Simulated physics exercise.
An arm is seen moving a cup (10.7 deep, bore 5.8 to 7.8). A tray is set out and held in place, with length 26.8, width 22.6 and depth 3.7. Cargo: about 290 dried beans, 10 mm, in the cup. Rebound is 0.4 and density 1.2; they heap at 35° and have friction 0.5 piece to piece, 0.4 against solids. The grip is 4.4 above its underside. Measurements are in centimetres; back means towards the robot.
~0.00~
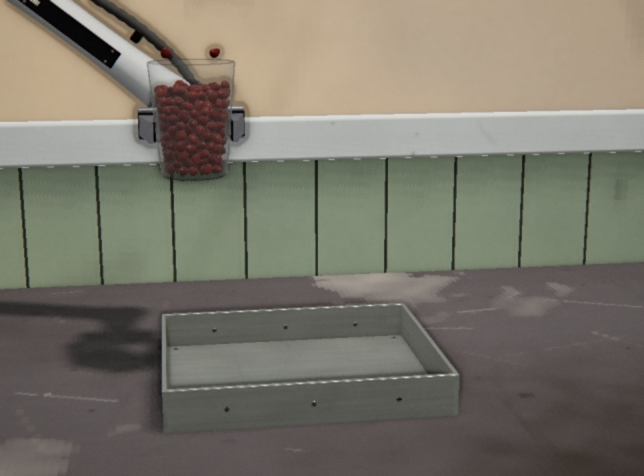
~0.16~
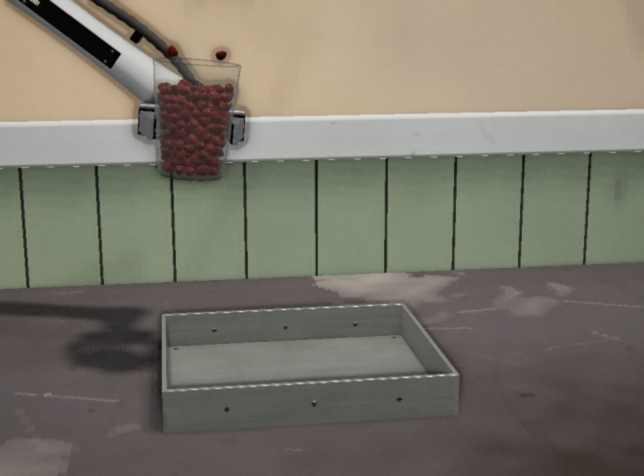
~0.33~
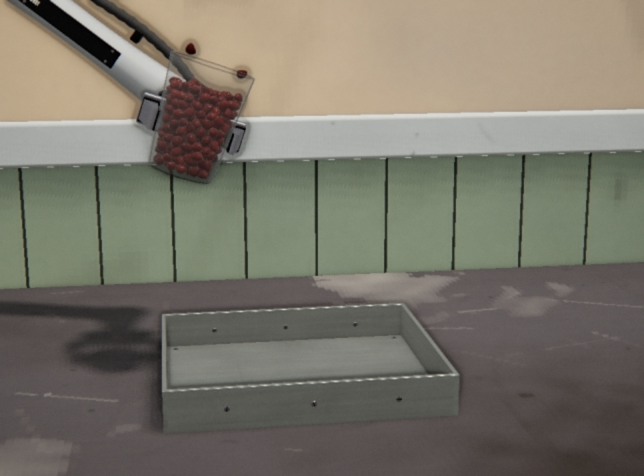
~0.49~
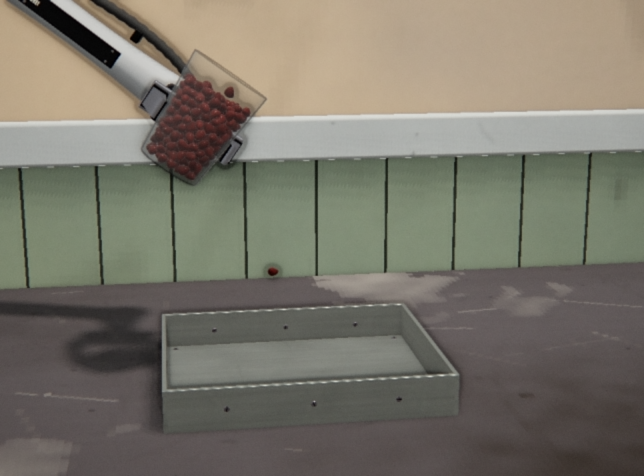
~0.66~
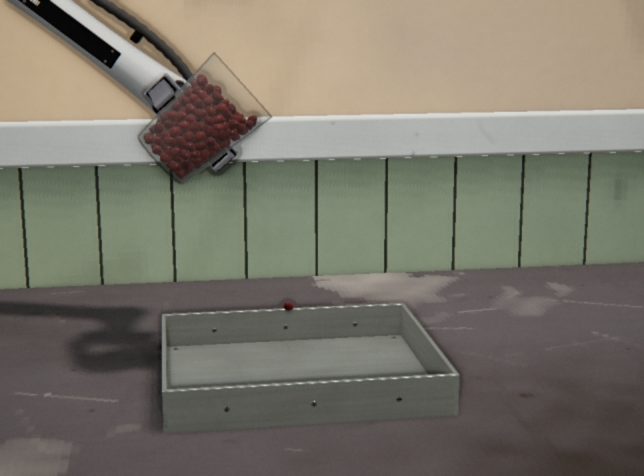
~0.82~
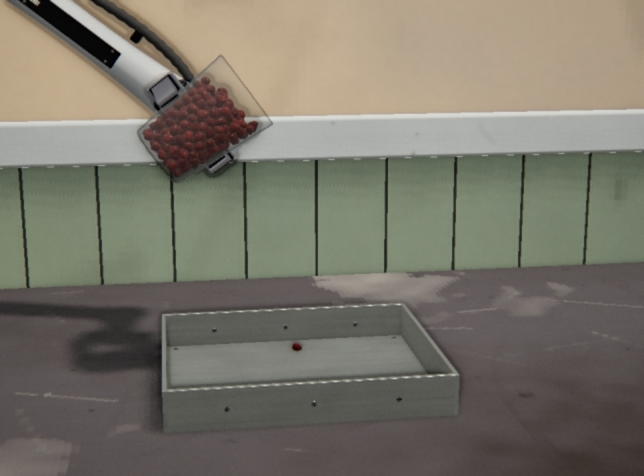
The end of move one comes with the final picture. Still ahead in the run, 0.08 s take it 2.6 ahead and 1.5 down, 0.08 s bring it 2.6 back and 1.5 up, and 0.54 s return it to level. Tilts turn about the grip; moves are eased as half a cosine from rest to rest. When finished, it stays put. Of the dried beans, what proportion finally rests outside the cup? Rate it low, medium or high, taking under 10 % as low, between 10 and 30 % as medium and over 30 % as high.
Rating: Low.
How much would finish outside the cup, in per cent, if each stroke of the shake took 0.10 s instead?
Estimate: Near 0 per cent.
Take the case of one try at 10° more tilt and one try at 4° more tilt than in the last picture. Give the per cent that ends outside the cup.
5 and 5 %.
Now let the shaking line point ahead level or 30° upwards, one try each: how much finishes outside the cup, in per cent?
10 and 20 %.
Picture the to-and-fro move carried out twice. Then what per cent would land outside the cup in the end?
Near 5 per cent.
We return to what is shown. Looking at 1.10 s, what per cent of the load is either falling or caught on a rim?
I'd put it near 2 per cent.
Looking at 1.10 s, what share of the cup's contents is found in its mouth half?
Share in the mouth half: About 45 %.
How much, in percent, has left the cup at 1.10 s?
Share gone by then: Close to 0 %.
After 1.10 s, tilted 48° forward, highest piece 30 above the table; 284 in the cup, 1 in the tray, 6 in flight or on a rim.
After 1.38 s, tilted 8° forward, highest piece 32 above the table; 284 in the cup, 7 in the tray.
After 1.72 s, level, highest piece 33 above the table; 284 in the cup, 7 in the tray.
After 2.77 s, level, highest piece 33 above the table; 284 in the cup, 7 in the tray.
At rest, 284 in the cup, 7 in the tray. That is 2 % outside the cup.
